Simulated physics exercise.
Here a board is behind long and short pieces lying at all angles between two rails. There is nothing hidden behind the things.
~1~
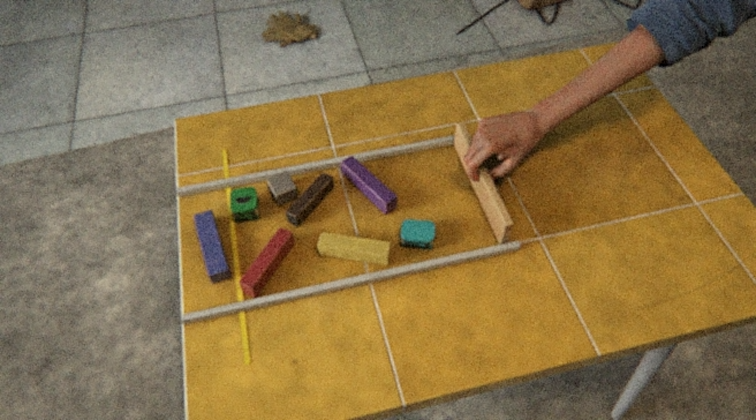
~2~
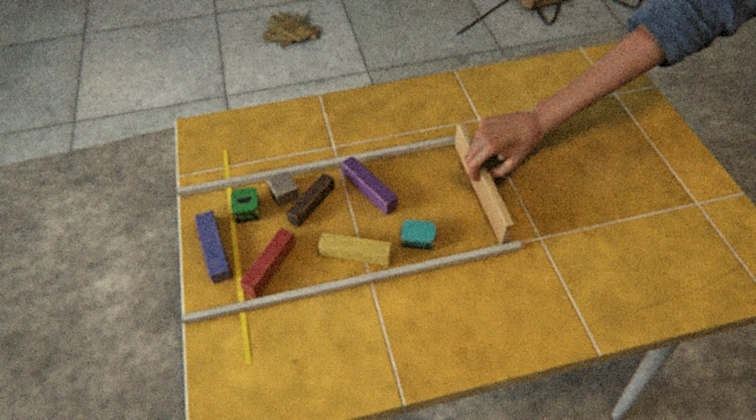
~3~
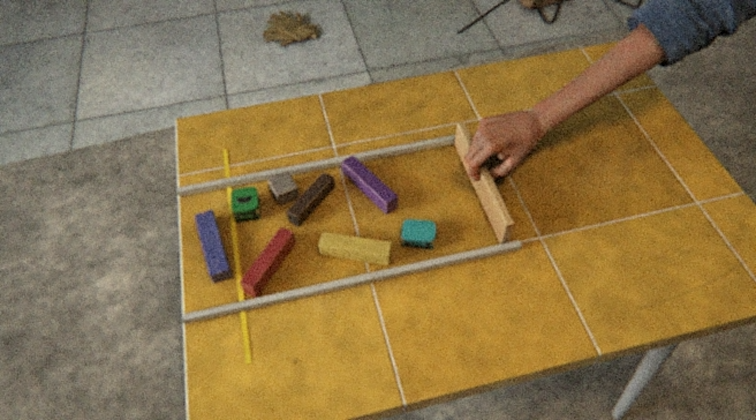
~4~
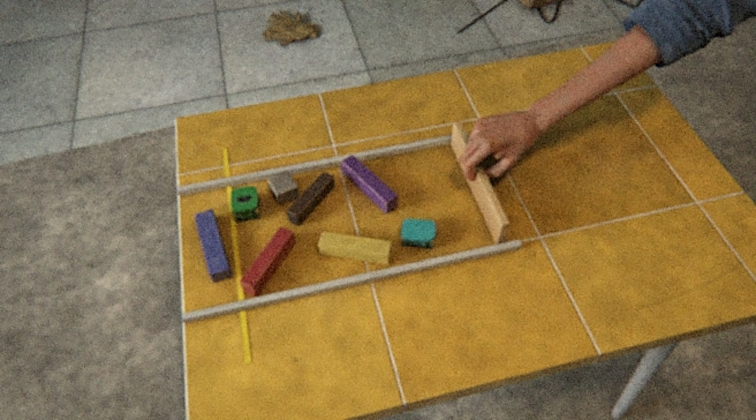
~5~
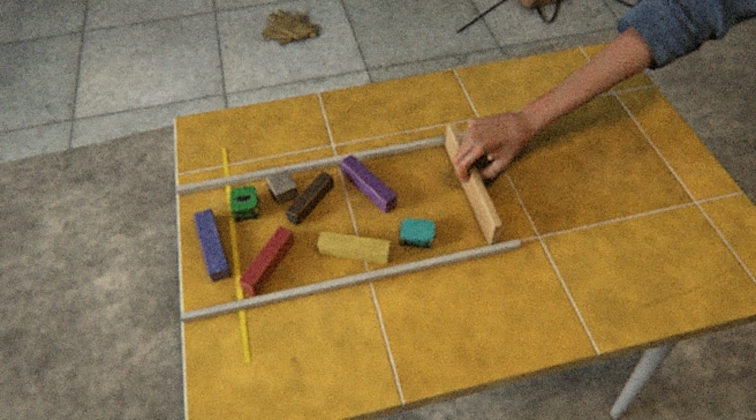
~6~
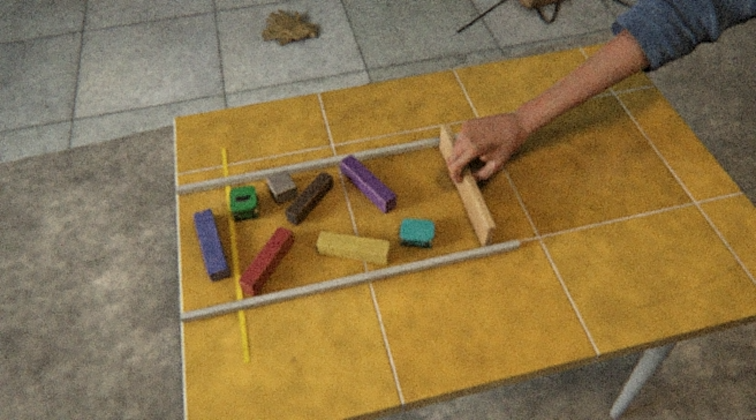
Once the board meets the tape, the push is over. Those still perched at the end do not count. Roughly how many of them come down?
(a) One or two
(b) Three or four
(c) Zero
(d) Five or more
a, one or two.
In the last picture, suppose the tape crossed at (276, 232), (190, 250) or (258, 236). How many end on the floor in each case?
In order: 0, 7 and 1.
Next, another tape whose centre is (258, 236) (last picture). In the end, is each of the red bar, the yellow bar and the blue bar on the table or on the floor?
The red bar stays put; the yellow bar stays put; and the blue bar topples off.
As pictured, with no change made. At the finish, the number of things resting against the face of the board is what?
2 end up touching it.
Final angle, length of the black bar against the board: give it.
About 0° out of line.
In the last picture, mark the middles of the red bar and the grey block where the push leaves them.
(176, 269), and the other (188, 199).
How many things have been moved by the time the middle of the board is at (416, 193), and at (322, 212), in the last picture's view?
1 and 6.
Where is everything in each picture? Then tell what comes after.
Blue bar (212, 245); green case (245, 205); red bar (268, 262); board (481, 181); tape (234, 242), in the first picture.
Green case (246, 205); board (482, 181), in the second picture.
Red bar (269, 261); purple bar (369, 184), in the third picture.
Blue bar (213, 245); grey block (283, 187), in the fourth picture.
Green case (245, 203); black bar (311, 198), in the fifth picture.
Blue bar (212, 244); green case (245, 204); red bar (268, 260); board (465, 183); tape (234, 241), in the sixth picture.
Soon after, none off yet; blue bar at rest near (212, 244); green case at rest near (245, 204); red bar at rest near (268, 260).
After that, none off yet; blue bar at rest near (212, 244); green case moving near (236, 207); red bar displaced a little near (251, 256).
In the end, the number that fall off is one or two; gone, blue bar.
